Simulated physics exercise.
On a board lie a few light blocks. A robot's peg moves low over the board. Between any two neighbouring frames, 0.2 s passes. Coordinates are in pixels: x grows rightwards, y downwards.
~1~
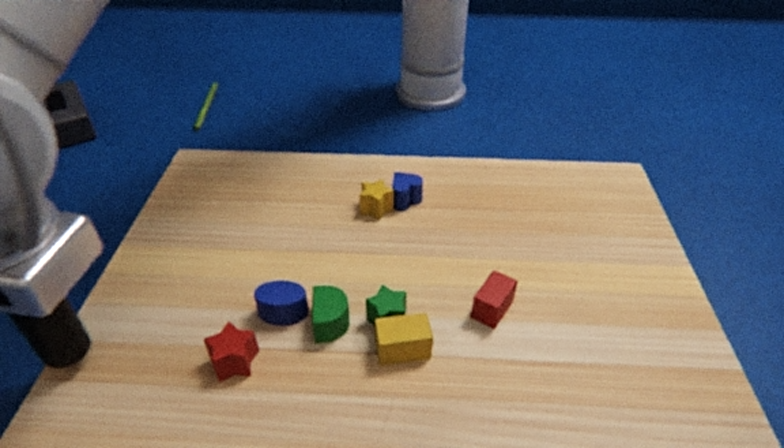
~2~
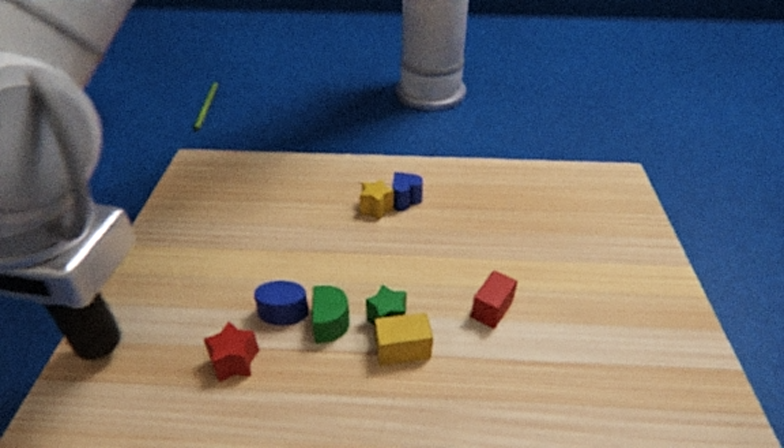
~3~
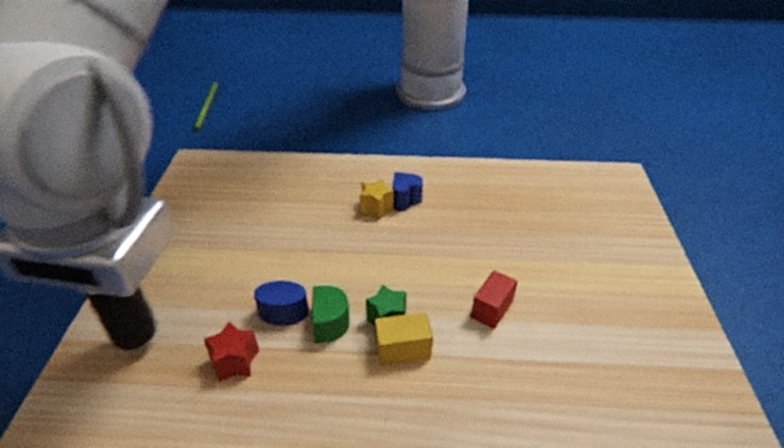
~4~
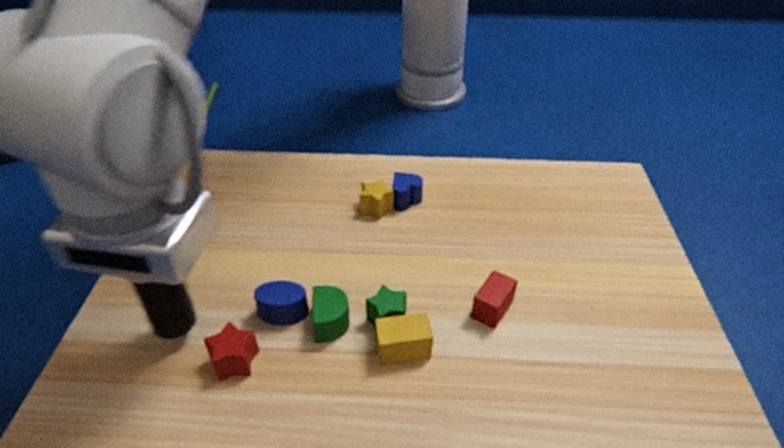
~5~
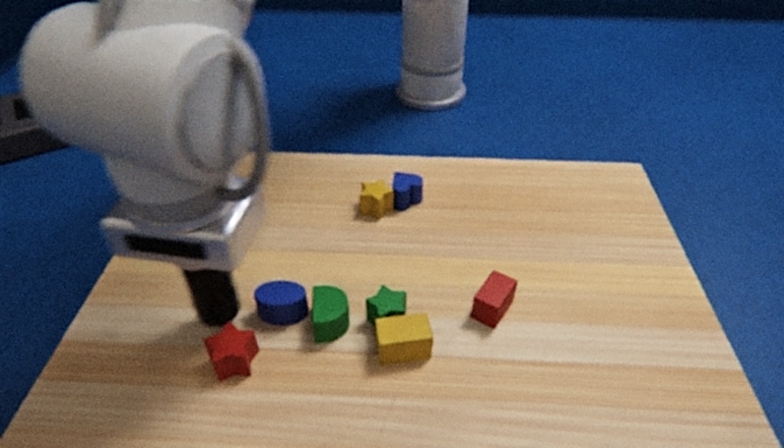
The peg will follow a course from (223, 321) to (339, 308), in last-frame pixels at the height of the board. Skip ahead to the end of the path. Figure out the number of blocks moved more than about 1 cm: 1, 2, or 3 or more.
The way I see it, the answer is three or more.
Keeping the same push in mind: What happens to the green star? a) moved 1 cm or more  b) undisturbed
Correct choice: A.
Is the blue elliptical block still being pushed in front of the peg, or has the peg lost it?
I'd say the blue elliptical block is still out in front of the peg at the end.
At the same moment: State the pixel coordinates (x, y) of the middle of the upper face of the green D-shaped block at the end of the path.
I'd guess (362, 307).
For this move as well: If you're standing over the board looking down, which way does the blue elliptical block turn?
From above, the blue elliptical block will be seen to turn anti-clockwise.
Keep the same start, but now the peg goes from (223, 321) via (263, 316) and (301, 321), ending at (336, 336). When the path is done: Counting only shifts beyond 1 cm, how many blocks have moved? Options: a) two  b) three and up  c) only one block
That would be b.
The first path, step by step. One third of the way, peg at (262, 305); blue elliptical block at (307, 287); green D-shaped block at (340, 302), turned 35° clockwise.
Two thirds of the way, peg at (301, 301); blue elliptical block at (343, 275), turned 25° anticlockwise; green D-shaped block at (347, 302), turned 60° clockwise; green star at (392, 300).
At the end, peg at (338, 298); red star still; blue elliptical block at (373, 265), turned 55° anticlockwise; green D-shaped block at (362, 307), turned 50° clockwise; green star at (404, 299).
